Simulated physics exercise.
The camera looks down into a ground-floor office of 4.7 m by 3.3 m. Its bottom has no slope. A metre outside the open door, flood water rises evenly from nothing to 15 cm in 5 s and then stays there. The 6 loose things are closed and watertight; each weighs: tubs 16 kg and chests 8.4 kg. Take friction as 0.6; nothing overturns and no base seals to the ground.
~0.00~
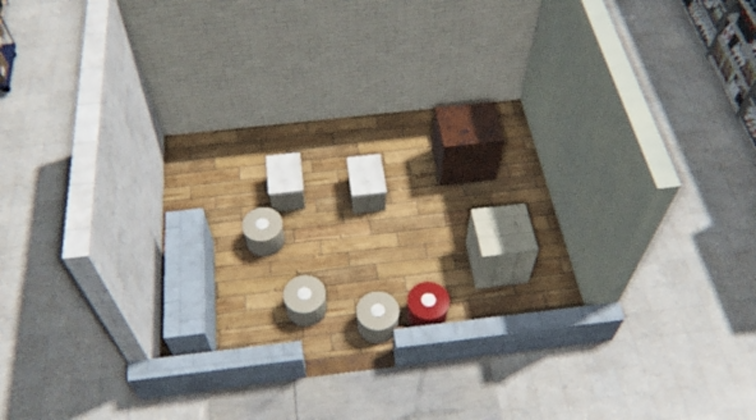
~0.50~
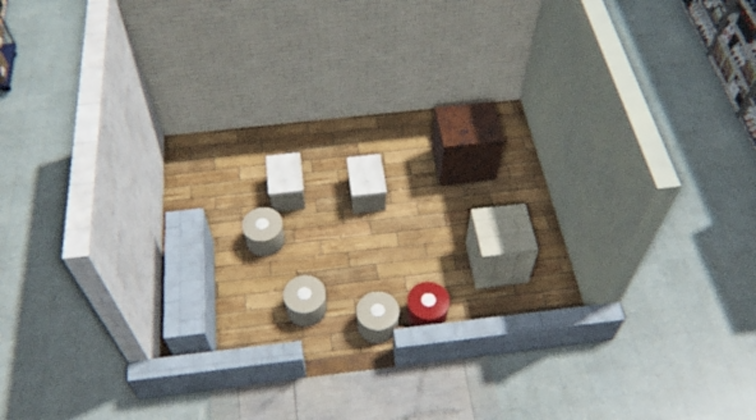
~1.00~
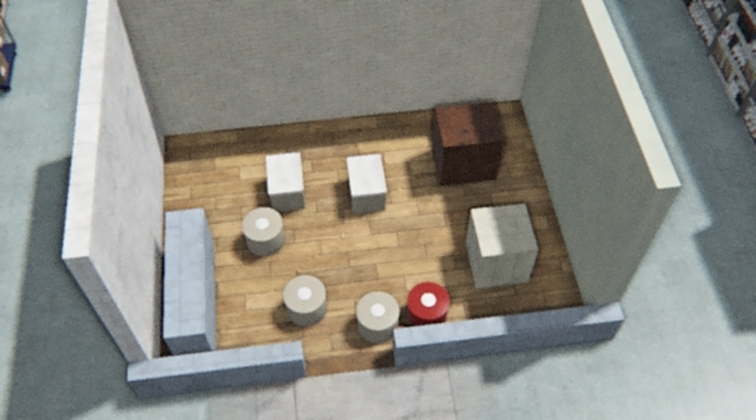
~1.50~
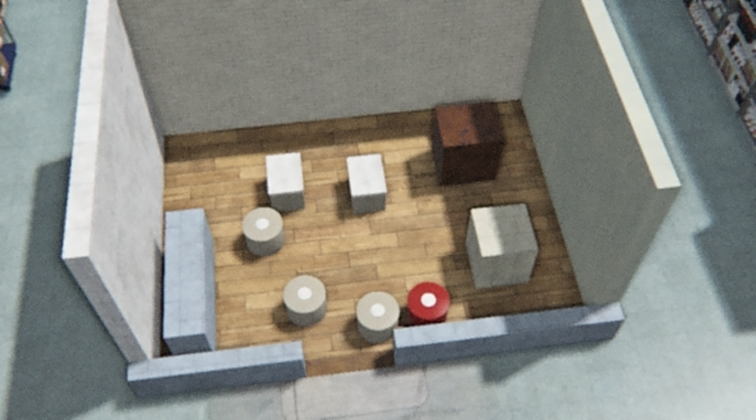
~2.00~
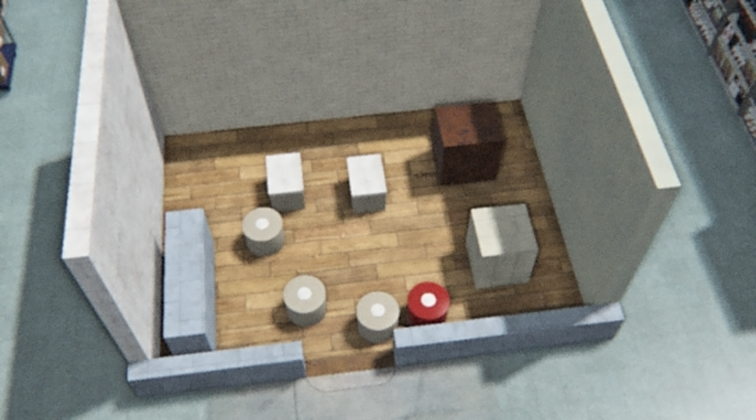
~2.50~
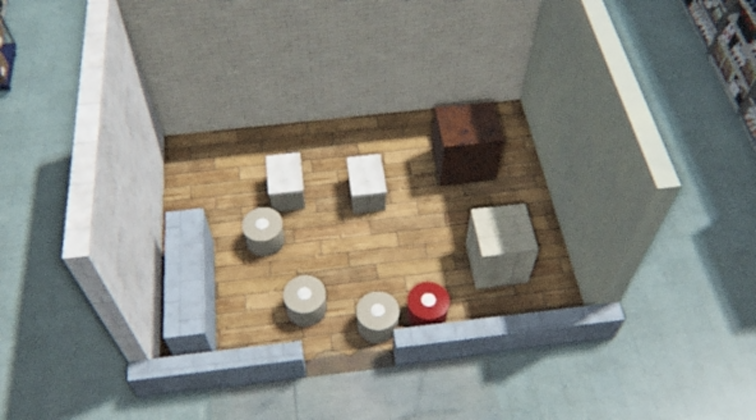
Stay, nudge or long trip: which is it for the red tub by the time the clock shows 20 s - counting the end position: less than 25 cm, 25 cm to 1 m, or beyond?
The red tub barely shifts.
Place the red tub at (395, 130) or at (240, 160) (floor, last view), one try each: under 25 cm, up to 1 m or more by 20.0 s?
In that order: It stays put; it barely shifts.
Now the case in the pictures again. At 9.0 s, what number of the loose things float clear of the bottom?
I count 0.
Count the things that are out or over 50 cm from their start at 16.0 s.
2 of them.
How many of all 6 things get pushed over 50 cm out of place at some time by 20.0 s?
I count 3.
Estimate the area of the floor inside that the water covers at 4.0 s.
About 1.5 m2.
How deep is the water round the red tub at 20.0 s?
Roughly 9 cm.
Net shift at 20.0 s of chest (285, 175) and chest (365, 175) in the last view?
In that order: 40 cm, 200 cm.
After 4.0 s the red tub is near (428, 300), 0.0 m from its start, aground; 0 afloat.
After 9.0 s the red tub is near (428, 300), 0.0 m from its start, aground; 0 afloat.
After 16.0 s the red tub is near (428, 300), 0.0 m from its start, aground; 2 afloat.
After 20.0 s the red tub is near (428, 300), 0.0 m from its start, aground; 2 afloat.
